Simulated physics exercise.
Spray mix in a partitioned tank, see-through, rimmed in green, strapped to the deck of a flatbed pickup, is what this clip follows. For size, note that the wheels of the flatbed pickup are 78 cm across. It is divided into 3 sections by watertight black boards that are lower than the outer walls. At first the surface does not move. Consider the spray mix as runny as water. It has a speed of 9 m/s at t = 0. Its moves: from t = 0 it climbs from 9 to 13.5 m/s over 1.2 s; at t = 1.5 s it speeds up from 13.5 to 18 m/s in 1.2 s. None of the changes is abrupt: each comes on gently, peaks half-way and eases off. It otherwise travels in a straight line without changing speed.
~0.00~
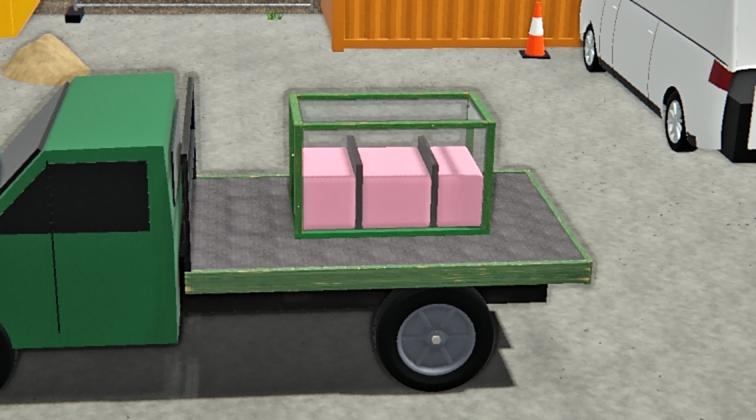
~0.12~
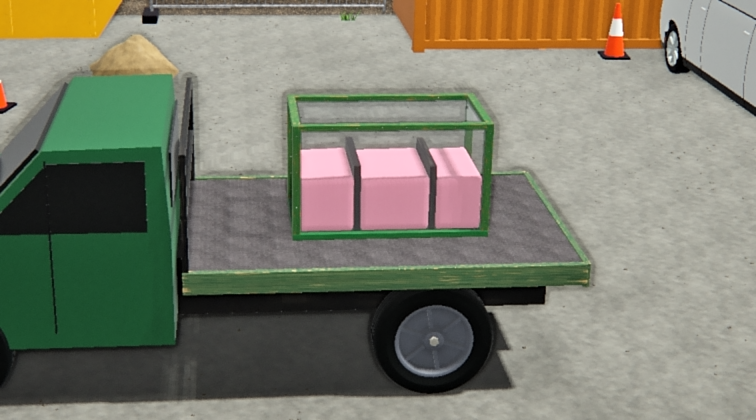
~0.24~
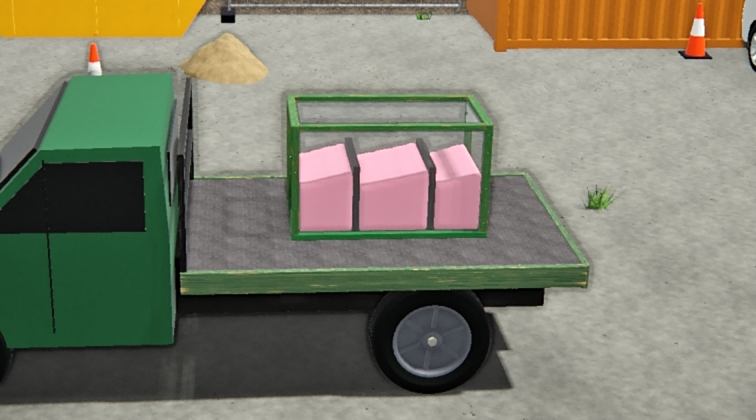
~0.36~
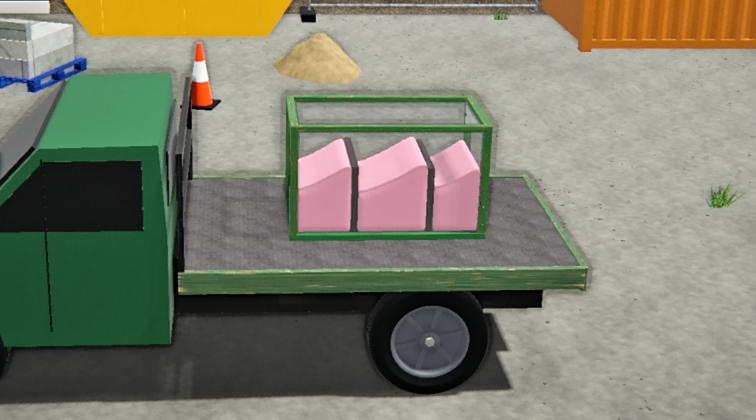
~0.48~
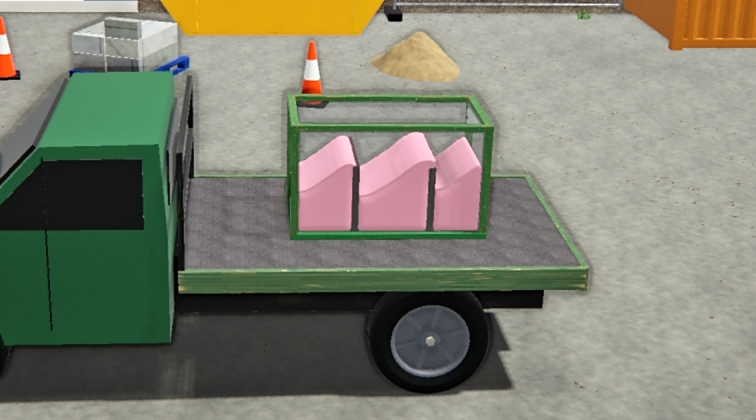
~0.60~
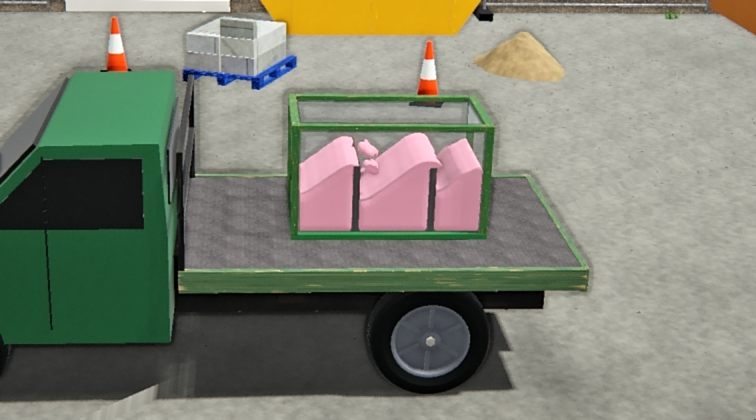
A paved yard with a cone, a sand pile, an orange container and a white van is seen from the side and slightly above. A green flatbed pickup facing left carries a see-through, green-rimmed tank of pink liquid, split by dark partitions. The background slides rightward as the camera keeps pace with the truck, and the level liquid tilts up toward the right in each compartment, then curls into waves and splashes.
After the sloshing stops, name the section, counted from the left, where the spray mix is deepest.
The spray mix is deepest in the third section.
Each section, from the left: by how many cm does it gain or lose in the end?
In centimetres, left first: 2 down, 3 down and 7 up.
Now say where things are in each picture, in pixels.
The first picture shows levels, left to right, (328, 174), (396, 173), (463, 172); board top at (360, 165) and (436, 166); the front is on the left, levels are read along the near wall; a wheel hub at (437, 343).
The second picture shows levels, left to right, (326, 176), (394, 175), (462, 174).
The third picture shows levels, left to right, (325, 176), (393, 176), (461, 173).
The fourth picture shows levels, left to right, (324, 177), (392, 177), (460, 174).
The fifth picture shows levels, left to right, (325, 177), (393, 177), (461, 172).
The sixth picture shows levels, left to right, (325, 175), (394, 178), (462, 170); a wheel hub at (431, 345).
Then, 1.30 s in, the sections hold 35, 34, 41 cm, left to right.
Then, 2.20 s in, the sections hold 35, 33, 44 cm, left to right.
Then, 3.20 s in, the sections hold 35, 33, 44 cm, left to right.
Then, 5.68 s in, the sections hold 35, 33, 43 cm, left to right.
